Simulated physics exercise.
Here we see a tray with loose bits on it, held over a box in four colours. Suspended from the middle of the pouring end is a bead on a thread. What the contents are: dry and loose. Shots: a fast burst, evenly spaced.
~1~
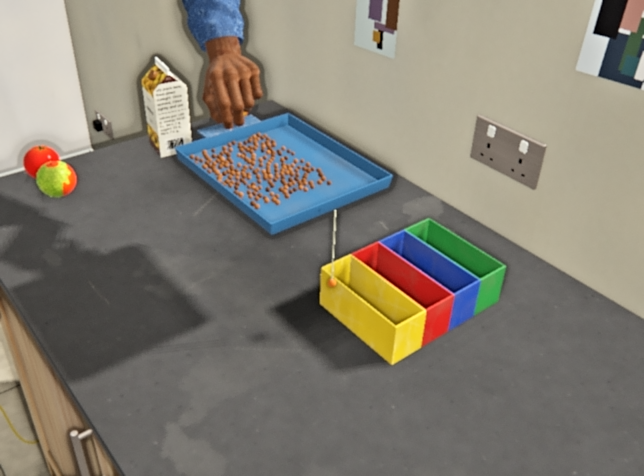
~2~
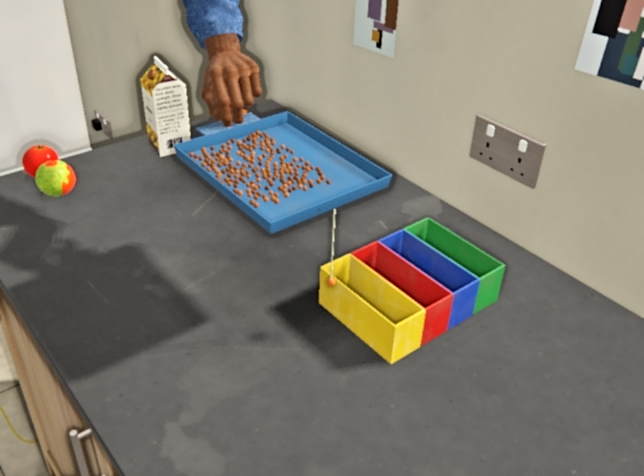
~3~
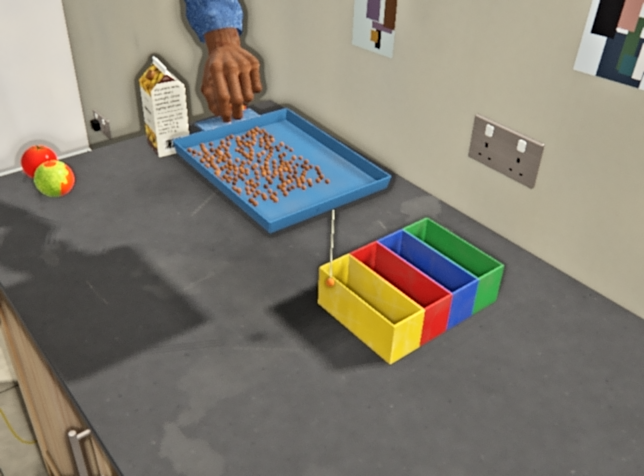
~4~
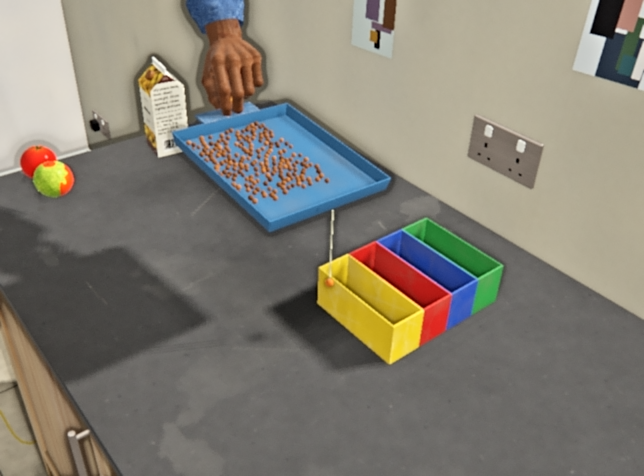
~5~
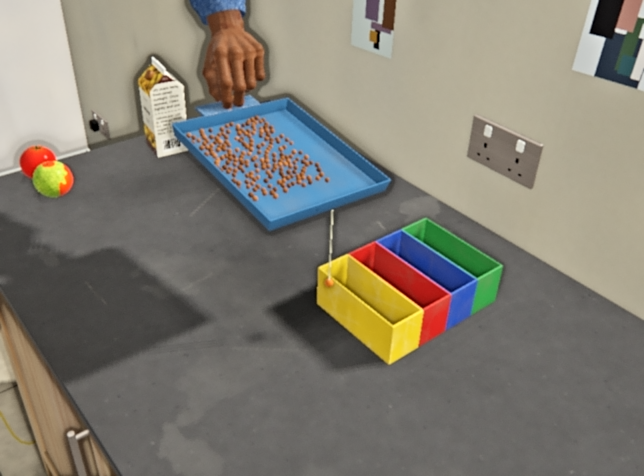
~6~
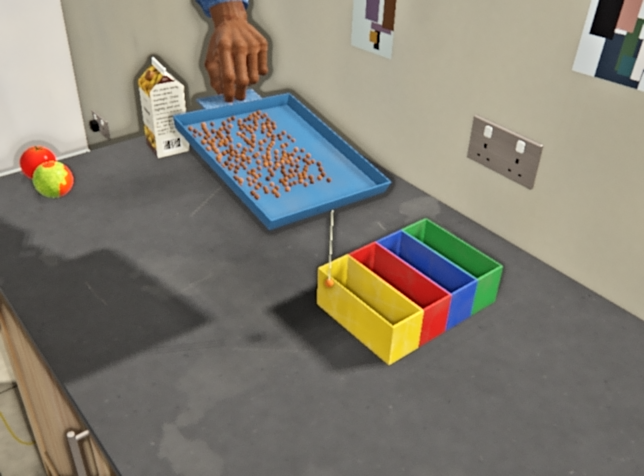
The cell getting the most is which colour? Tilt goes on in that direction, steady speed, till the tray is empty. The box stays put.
It is red.
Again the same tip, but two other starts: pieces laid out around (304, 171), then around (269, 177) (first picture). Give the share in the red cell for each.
First case: Around 80 %; second case: Around 60 %.
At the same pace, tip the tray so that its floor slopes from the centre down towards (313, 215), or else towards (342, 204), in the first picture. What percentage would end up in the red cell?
Respectively 0 % and 20 %.
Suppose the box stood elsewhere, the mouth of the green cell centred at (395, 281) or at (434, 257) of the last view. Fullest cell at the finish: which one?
For the first position it is the green cell, and for the second it is the red one.
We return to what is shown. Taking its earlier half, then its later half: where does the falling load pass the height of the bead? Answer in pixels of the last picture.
The first part at (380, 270); the rest at (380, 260).
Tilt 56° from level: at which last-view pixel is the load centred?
Around (351, 188).
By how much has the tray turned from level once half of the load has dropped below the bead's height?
It is at around 100 degrees.
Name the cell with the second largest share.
Just behind the top cell comes the yellow cell.
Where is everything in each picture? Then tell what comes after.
Corners of the pouring end at (272, 222) and (389, 175), level; middle of the load at (257, 170), cereal balls; bead on its thread at (332, 283); yellow cell at (409, 334); red cell at (437, 317); blue cell at (464, 302); green cell at (490, 287), in the first frame.
Corners of the pouring end at (271, 221) and (389, 175), level; middle of the load at (257, 168), in the second frame.
Corners of the pouring end at (271, 220) and (388, 176), tipped barely, lowest at the right corner; middle of the load at (256, 166), in the third frame.
Corners of the pouring end at (271, 220) and (388, 178), tipped a little, lowest at the right corner; middle of the load at (255, 162), in the fourth frame.
Corners of the pouring end at (271, 219) and (387, 179), tipped a little, lowest at the right corner; middle of the load at (256, 158), in the fifth frame.
Corners of the pouring end at (272, 218) and (388, 181), tipped a little, lowest at the right corner; middle of the load at (257, 154); yellow cell at (406, 334); red cell at (435, 317); blue cell at (461, 302); green cell at (487, 287), in the sixth frame.
Soon, tray tipped steeply; nearly all on the tray; a stray few in the red cell; a stray few in the blue cell; a stray few falling or outside the box.
A while on, tray tipped right over; about half on the tray; a small part in the red cell; a small part in the yellow cell; a stray few in the blue cell; about a quarter falling or outside the box.
Towards the end, tray tipped past a quarter turn; about two thirds in the red cell; about a third in the yellow cell; a stray few in the blue cell; a stray few falling or outside the box.
Finally, tray tipped past a quarter turn; about two thirds in the red cell; about a third in the yellow cell; a stray few in the blue cell; none in the green cell; a stray few outside the box.
